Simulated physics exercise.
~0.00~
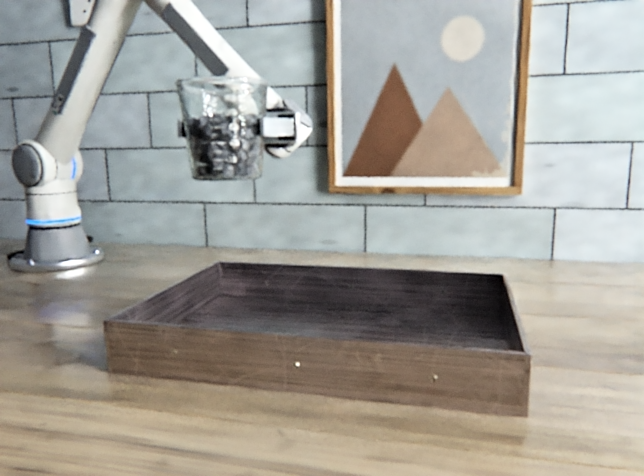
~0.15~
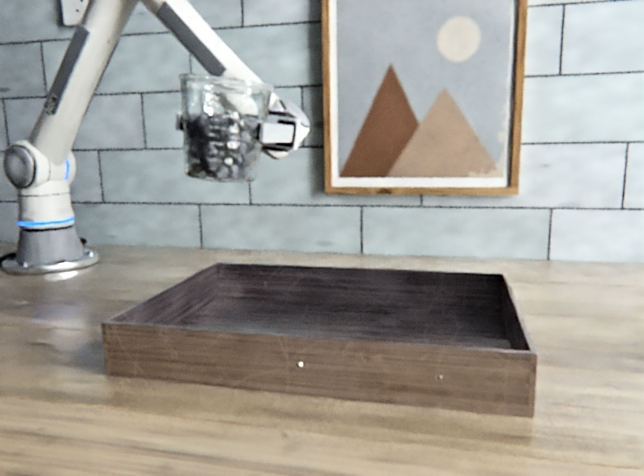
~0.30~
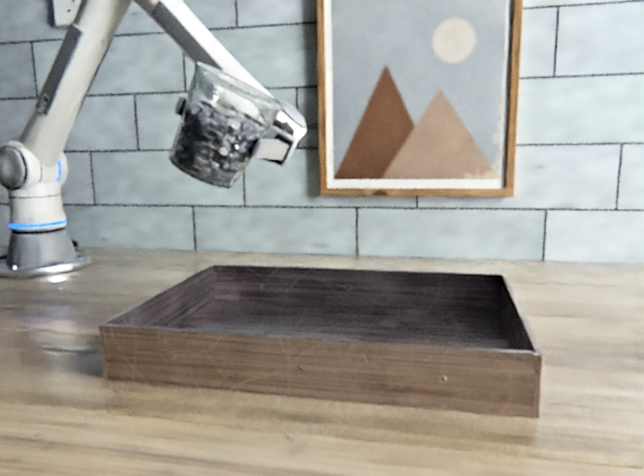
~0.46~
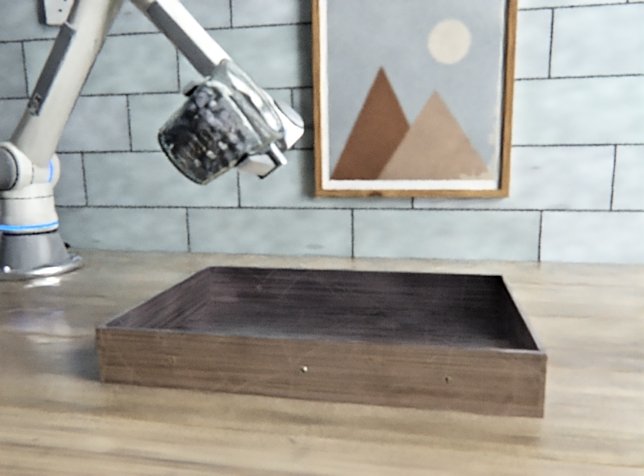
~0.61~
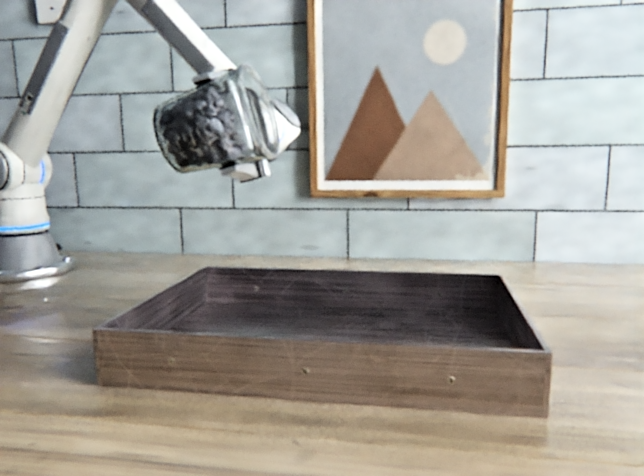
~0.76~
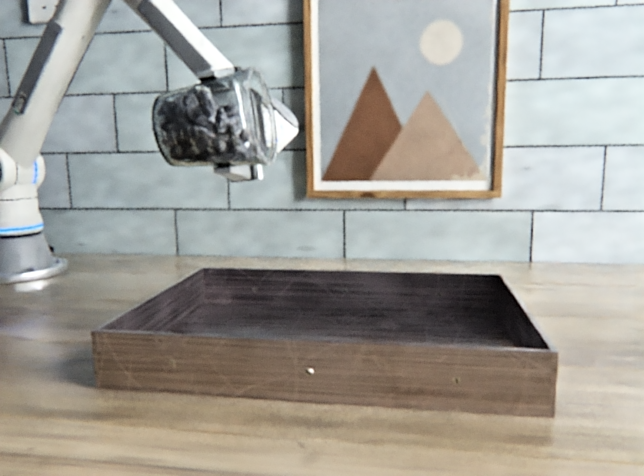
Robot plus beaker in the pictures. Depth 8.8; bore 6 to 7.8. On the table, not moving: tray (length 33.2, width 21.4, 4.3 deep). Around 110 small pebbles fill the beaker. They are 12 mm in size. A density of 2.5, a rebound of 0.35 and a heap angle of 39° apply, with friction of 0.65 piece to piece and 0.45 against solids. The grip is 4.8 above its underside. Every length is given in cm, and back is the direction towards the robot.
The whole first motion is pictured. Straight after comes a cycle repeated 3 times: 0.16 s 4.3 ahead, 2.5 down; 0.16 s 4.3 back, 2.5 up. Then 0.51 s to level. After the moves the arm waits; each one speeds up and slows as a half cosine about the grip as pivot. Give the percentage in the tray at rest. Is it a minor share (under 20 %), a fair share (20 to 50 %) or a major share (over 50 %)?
It is a fair share.
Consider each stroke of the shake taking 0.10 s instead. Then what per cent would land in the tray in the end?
I'd expect some 60 per cent.
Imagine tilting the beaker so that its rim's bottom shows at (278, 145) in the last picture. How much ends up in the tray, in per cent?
Estimate: About 5 per cent.
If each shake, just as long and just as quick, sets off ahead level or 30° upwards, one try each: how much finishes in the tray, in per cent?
It comes to around 70 per cent on the first try and around 90 per cent on the second.
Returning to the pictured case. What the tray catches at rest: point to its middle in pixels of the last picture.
About (336, 337).
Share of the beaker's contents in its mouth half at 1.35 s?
Around 50 in a hundred.
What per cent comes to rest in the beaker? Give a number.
I'd estimate close to 70 percent finishes there.
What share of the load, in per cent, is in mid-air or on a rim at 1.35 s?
8 %.
After 1.35 s, tilted 83° forward, highest piece 20 above the table; 84 in the beaker, 13 in the tray, 9 in flight or on a rim.
After 1.94 s, tilted 51° forward, highest piece 21 above the table; 74 in the beaker, 31 in the tray, 1 in flight or on a rim.
After 2.43 s, level, highest piece 23 above the table; 74 in the beaker, 32 in the tray.
After 3.48 s, level, highest piece 23 above the table; 74 in the beaker, 32 in the tray.
In the end, 74 in the beaker, 32 in the tray. That is 30 % in the tray.
